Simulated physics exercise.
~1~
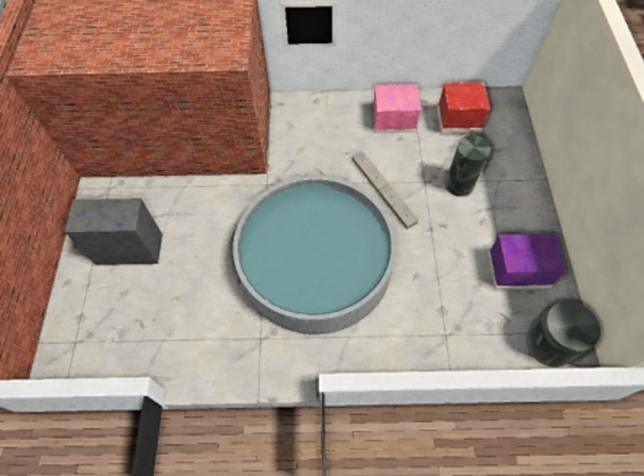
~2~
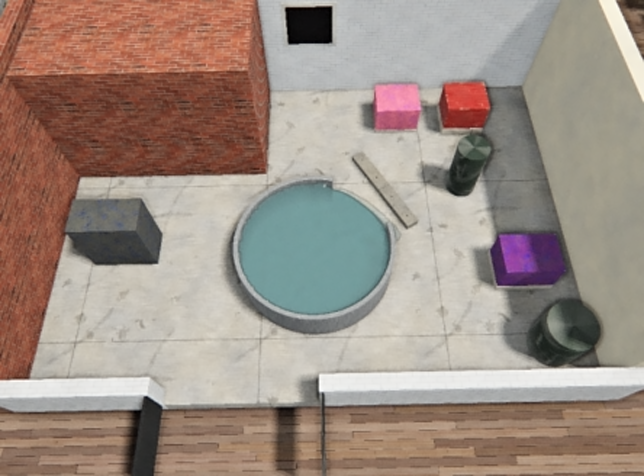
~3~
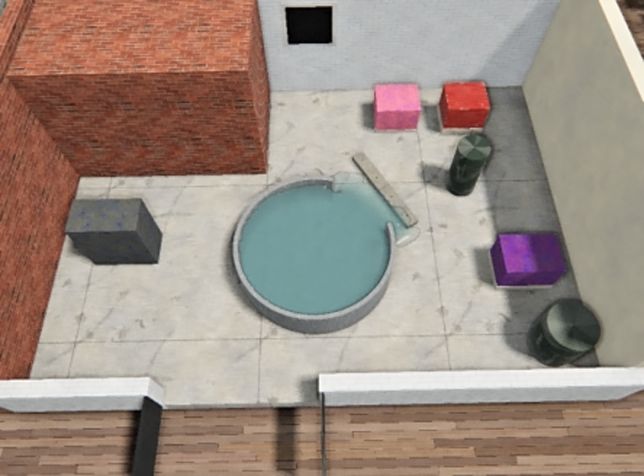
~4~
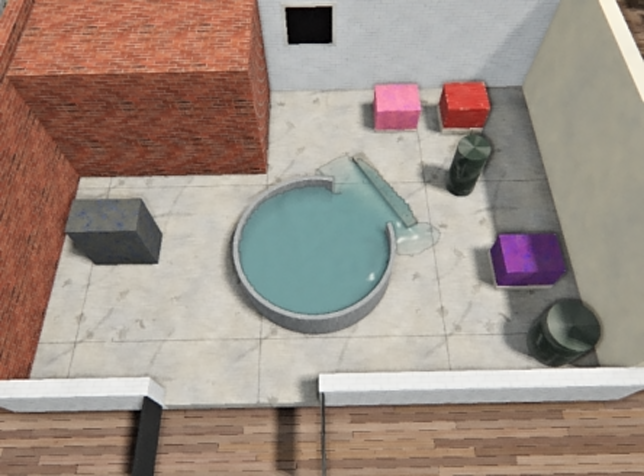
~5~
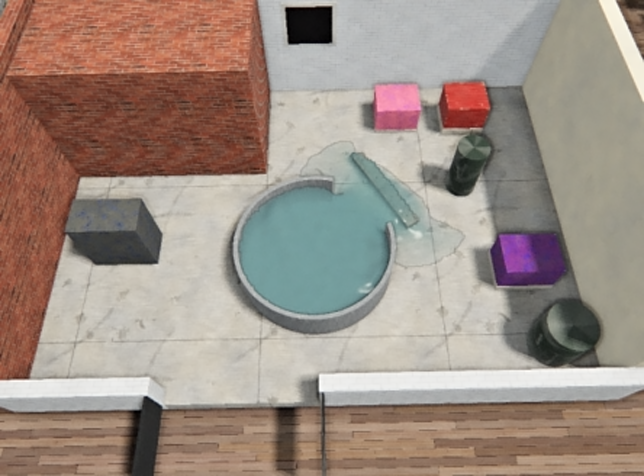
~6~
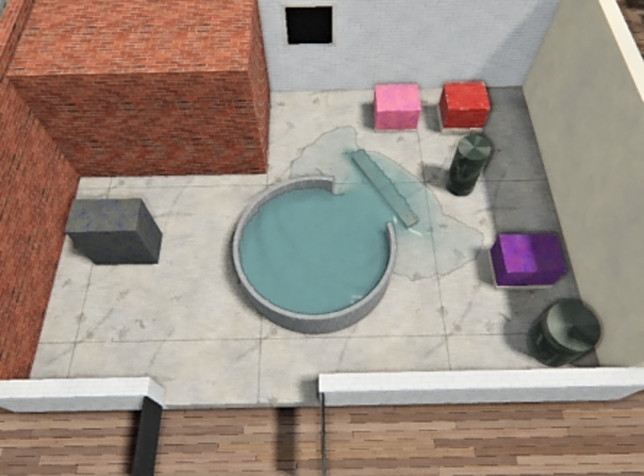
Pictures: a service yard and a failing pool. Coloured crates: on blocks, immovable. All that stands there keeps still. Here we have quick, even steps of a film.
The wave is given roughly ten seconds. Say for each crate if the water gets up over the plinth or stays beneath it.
Outcome: Looks like the pink crate is within reach of the water; looks like the red crate is within reach of the water; looks like the purple crate is within reach of the water.
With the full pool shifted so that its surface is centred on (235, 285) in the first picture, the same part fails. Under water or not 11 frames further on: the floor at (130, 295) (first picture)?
By that frame the spot is left unwetted.
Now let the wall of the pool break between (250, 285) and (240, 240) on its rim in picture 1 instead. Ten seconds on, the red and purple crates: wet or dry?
In that case the red one is never flooded and the purple one is never flooded.
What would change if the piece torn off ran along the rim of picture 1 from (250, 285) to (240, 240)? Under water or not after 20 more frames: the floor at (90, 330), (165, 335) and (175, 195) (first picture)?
Those three places would be soaking, soaking and soaking, in that order.
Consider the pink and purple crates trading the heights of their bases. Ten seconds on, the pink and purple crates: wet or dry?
One by one: Pink crate is wetted, purple crate ends up wet.
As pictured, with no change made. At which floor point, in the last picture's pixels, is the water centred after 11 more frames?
I'd point to (358, 219).
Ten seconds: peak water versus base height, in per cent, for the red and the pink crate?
About 140 % and 410 %.
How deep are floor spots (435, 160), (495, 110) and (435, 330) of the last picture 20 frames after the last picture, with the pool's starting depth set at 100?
Around 16, 6 and 2 percent, in that order.
A moment on, water covers 25 % of the floor; the pink crate water round its plinth, the red crate water round its plinth, the purple crate water round its plinth.
Next, water covers 40 % of the floor; the pink crate water round its plinth, the red crate water round its plinth, the purple crate water round its plinth.
Then, water covers 55 % of the floor; the pink crate water round its plinth, the red crate water round its plinth, the purple crate water round its plinth.
Later, water covers 65 % of the floor; the pink crate water round its plinth, the red crate water round its plinth, the purple crate water round its plinth.
In the end, water covers 85 % of the floor; the pink crate was topped, the red crate was topped, the purple crate was topped.
